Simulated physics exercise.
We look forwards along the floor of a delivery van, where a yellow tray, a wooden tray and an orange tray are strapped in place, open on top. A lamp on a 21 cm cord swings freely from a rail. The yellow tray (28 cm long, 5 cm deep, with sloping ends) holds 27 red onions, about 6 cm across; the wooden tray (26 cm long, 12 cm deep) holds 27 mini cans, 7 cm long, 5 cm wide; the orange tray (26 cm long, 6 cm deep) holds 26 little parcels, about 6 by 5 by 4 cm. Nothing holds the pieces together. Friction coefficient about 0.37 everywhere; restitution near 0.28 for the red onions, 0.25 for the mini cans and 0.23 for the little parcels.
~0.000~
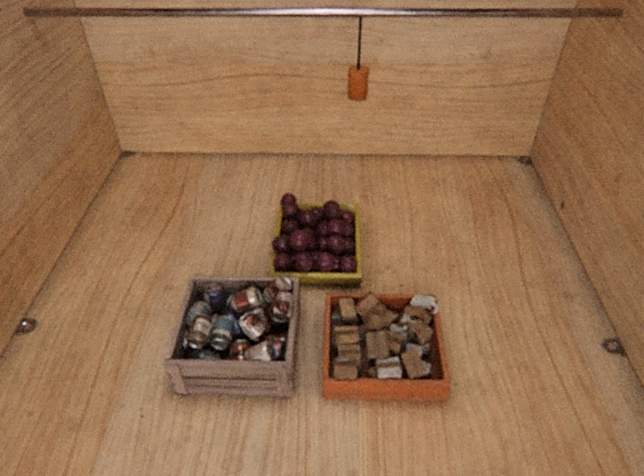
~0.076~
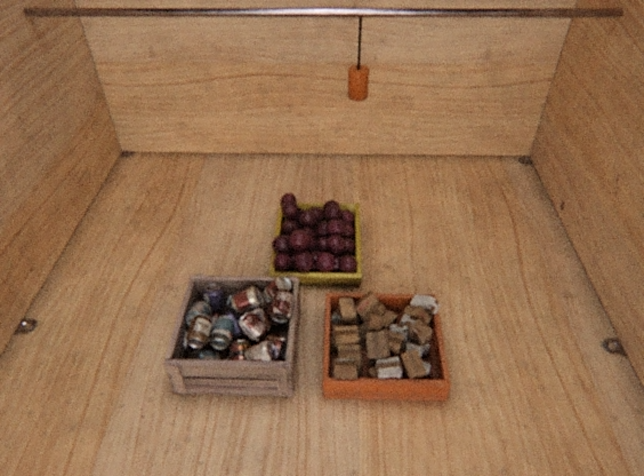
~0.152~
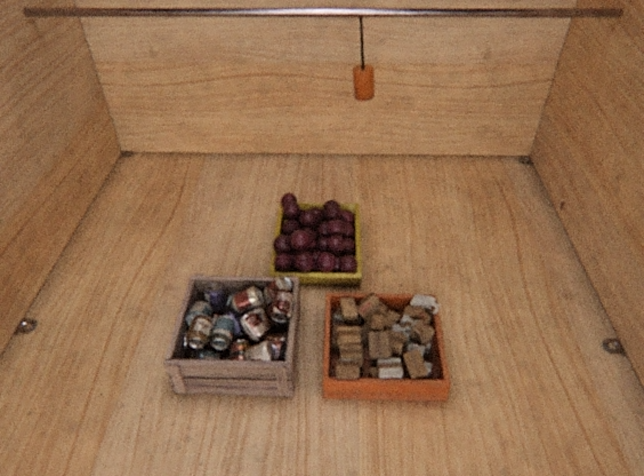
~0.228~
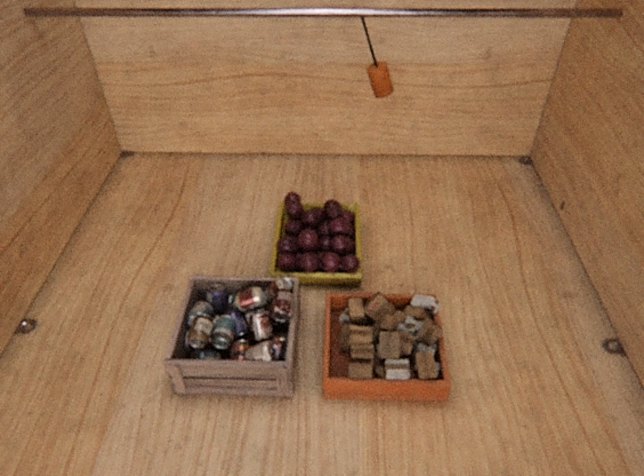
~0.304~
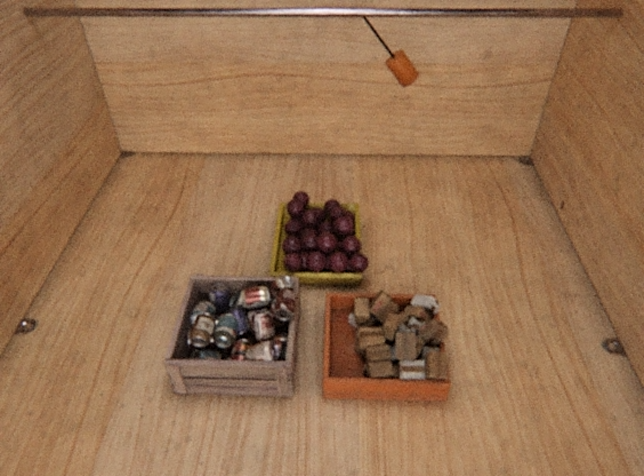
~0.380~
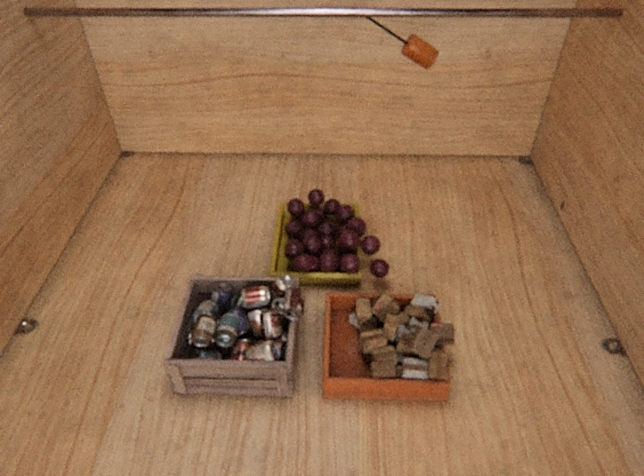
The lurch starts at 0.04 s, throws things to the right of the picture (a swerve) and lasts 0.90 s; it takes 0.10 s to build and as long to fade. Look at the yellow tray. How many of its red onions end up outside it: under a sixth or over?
The yellow tray loses over a sixth of its red onions.
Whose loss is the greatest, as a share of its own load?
The yellow tray.
After 0.57 s, yellow tray 18 in, 9 out, wooden tray 26 in, 1 out and orange tray 24 in, 2 out.
After 0.80 s, yellow tray 17 in, 10 out, wooden tray 26 in, 1 out and orange tray 24 in, 2 out.
After 1.12 s, yellow tray 16 in, 11 out, wooden tray 26 in, 1 out and orange tray 24 in, 2 out.
Outcome (at 1.54 s), yellow tray 16 in, 11 out, wooden tray 26 in, 1 out and orange tray 24 in, 2 out. Asked share, 11 of 27, 41 per cent.
